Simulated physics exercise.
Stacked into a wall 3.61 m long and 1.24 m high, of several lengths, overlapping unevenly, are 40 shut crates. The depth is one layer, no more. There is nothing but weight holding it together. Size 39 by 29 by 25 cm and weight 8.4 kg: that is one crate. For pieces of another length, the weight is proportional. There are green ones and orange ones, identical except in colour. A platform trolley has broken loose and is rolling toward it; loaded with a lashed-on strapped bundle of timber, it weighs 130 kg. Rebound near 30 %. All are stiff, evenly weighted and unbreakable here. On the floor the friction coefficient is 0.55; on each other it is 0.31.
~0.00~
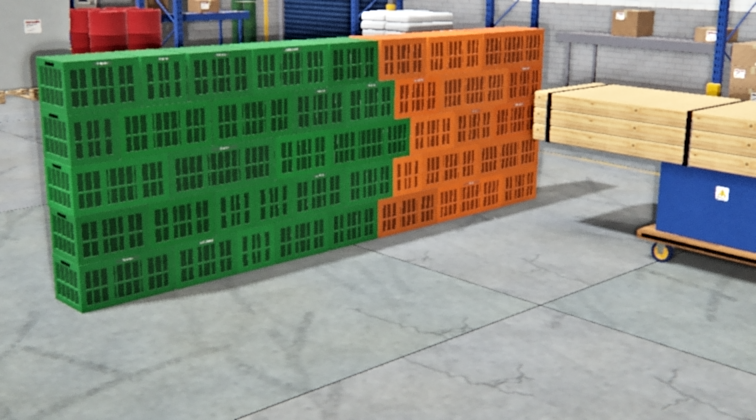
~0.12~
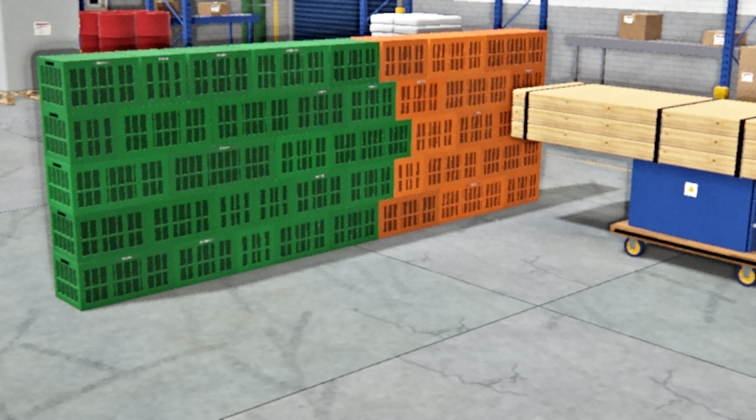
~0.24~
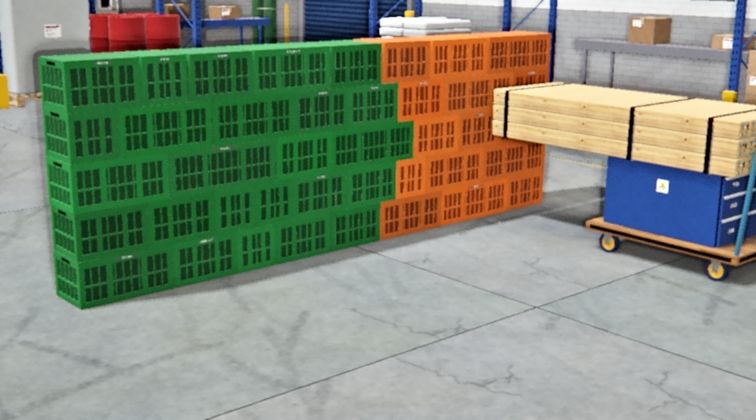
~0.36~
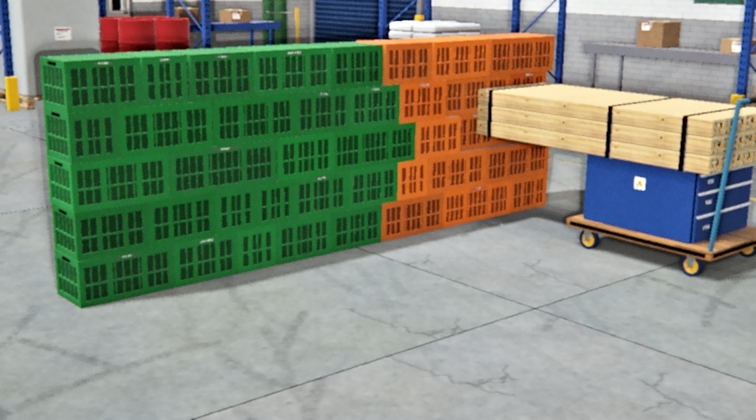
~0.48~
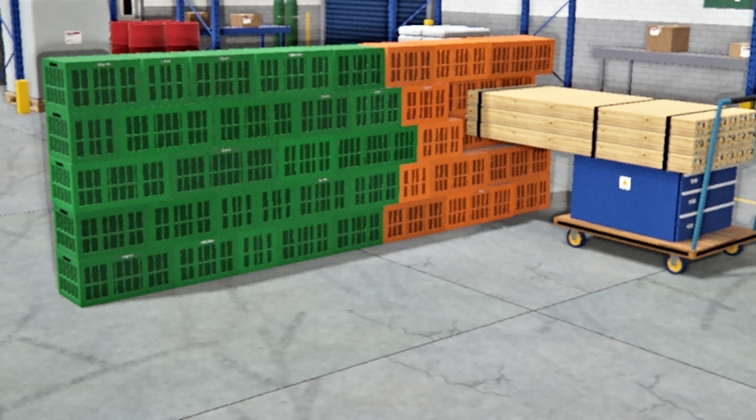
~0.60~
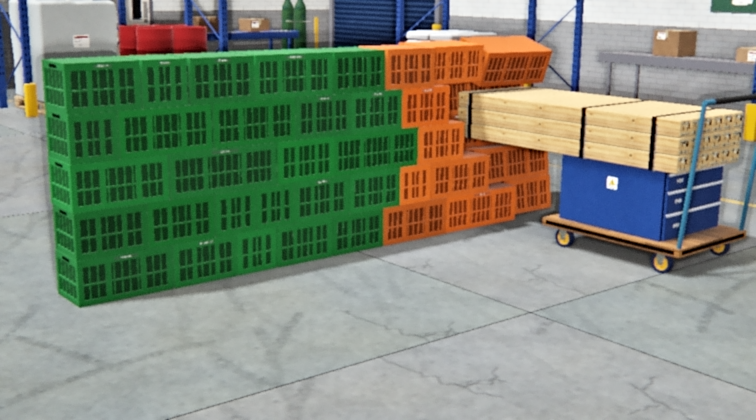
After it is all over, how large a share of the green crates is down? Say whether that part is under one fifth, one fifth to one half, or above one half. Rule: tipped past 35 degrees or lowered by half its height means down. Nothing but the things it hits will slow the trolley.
The part is under one fifth.
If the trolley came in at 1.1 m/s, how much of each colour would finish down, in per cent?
Share down, in per cent: Green 0, orange 50.
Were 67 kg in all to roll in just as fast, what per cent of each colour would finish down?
Down at the end: Green 0 per cent, orange 50 per cent.
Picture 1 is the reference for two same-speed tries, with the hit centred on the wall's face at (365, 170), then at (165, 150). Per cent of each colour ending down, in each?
You'd get green at 40 followed by 50, and orange at 50 followed by 0 percent.
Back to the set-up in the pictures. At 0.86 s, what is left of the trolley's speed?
Something like 0.7 m/s, I'd say.
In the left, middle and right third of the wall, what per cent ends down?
0, 0 and 60 per cent, from left to right.
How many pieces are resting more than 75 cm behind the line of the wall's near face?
I'd estimate 4 pieces.
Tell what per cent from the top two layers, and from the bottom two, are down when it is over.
The top part comes to 20 per cent, the bottom part to 10 per cent.
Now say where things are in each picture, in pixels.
In the first picture (each place is the centre of the face we see best; the camera moves round a little), load (541, 107) 49 cm short of the wall; top green crate (292, 68); top orange crate (515, 49); all as stacked.
In the second picture, load (519, 105) 30 cm short of the wall; top green crate (293, 69).
In the third picture, load (500, 104) 11 cm short of the wall; top green crate (294, 70).
In the fourth picture, load (484, 103) 50 mm into the wall's line; top green crate (295, 71); 4 have shifted.
In the fifth picture, load (473, 104) 17 cm into the wall's line; top green crate (296, 73); top orange crate (523, 59) moved 38 mm; 6 have shifted.
In the sixth picture, load (464, 106) 27 cm into the wall's line; top green crate (295, 75); top orange crate (517, 68) tilted 18°; 8 have shifted.
By 0.86 s, load 45 cm past the wall's line, still rolling; none of the 25 green crates down (4 of 40 in all colours); top green crate unmoved; top orange crate 8 cm lower.
By 1.36 s, load 71 cm past the wall's line, still rolling; none of the 25 green crates down (7 of 40 in all colours); top green crate unmoved; top orange crate upside down.
When it is over (2.9 s), load 87 cm past the wall's line, stopped; none of the 25 green crates down (7 of 40 in all colours); top green crate unmoved; top orange crate upside down. That is 0 per cent. In pixels of the last frame, middles, top green crate near (280, 73), top orange crate near (446, 140).
